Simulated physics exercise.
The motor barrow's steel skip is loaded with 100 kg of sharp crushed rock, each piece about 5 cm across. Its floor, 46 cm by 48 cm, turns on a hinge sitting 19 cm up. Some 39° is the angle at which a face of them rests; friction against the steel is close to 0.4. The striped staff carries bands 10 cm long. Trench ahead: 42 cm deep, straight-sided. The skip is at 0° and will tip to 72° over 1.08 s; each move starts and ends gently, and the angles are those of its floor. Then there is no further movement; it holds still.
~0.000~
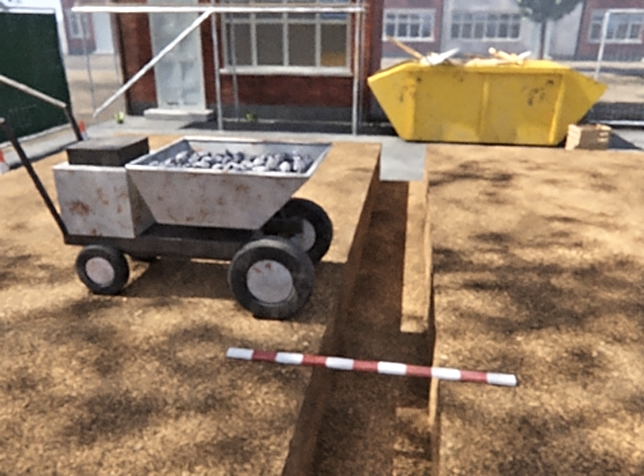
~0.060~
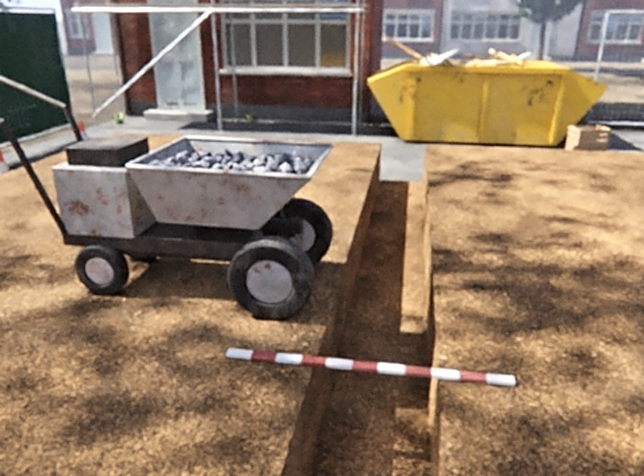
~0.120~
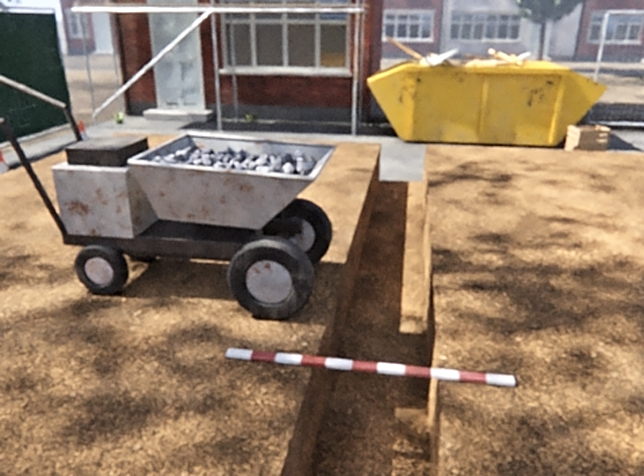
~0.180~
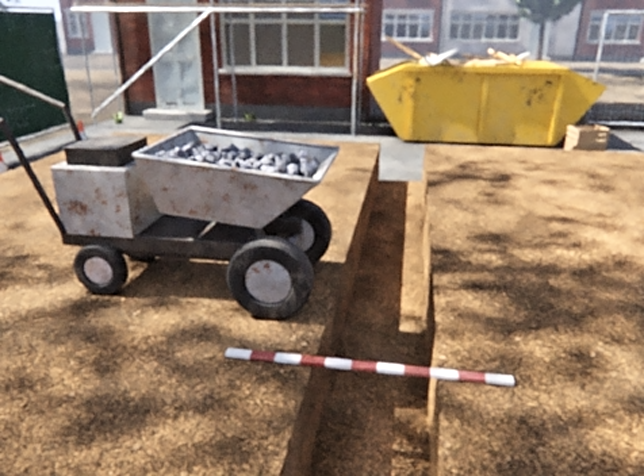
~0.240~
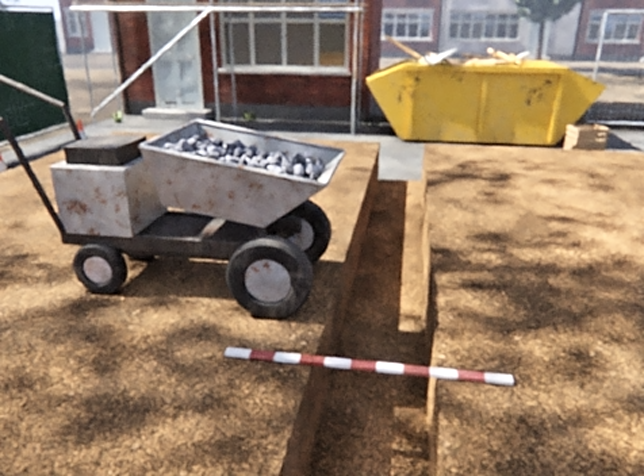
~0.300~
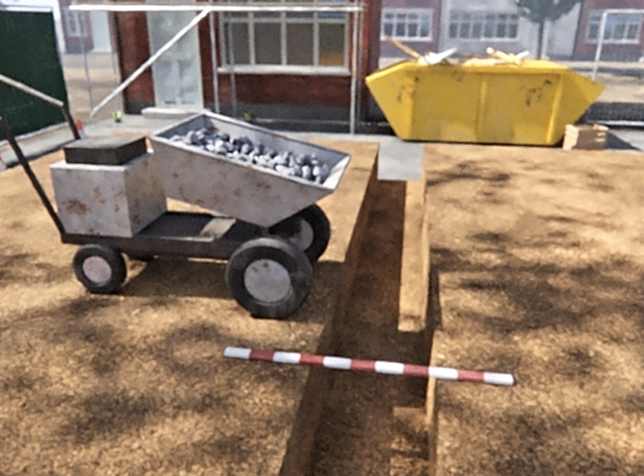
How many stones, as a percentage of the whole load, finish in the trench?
Roughly 77 per cent of the load ends up in the trench.
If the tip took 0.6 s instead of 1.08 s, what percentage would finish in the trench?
Something close to 55 per cent.
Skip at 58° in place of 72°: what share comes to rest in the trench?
It would be close to 40 percent.
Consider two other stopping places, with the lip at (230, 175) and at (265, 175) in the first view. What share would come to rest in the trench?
Roughly 100 per cent, then 100 per cent.
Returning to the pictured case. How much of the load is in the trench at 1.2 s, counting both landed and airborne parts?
About 30 per cent by then.
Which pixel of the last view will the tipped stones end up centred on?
Roughly at pixel (409, 357).
After 0.8 s the floor is at 61°; 100 % in the skip; the foremost stones are at (386, 238).
After 1.2 s the floor is at 72°; 61 % in the skip, 30 % in the trench, 9 % past the trench; the foremost stones are at (467, 310).
After 1.5 s the floor is at 72°; 20 % in the skip, 57 % in the trench, 24 % past the trench; the foremost stones are at (556, 317).
After 3.5 s the floor is at 72°; 0 % in the skip, 77 % in the trench, 23 % past the trench; the foremost stones are at (577, 323).
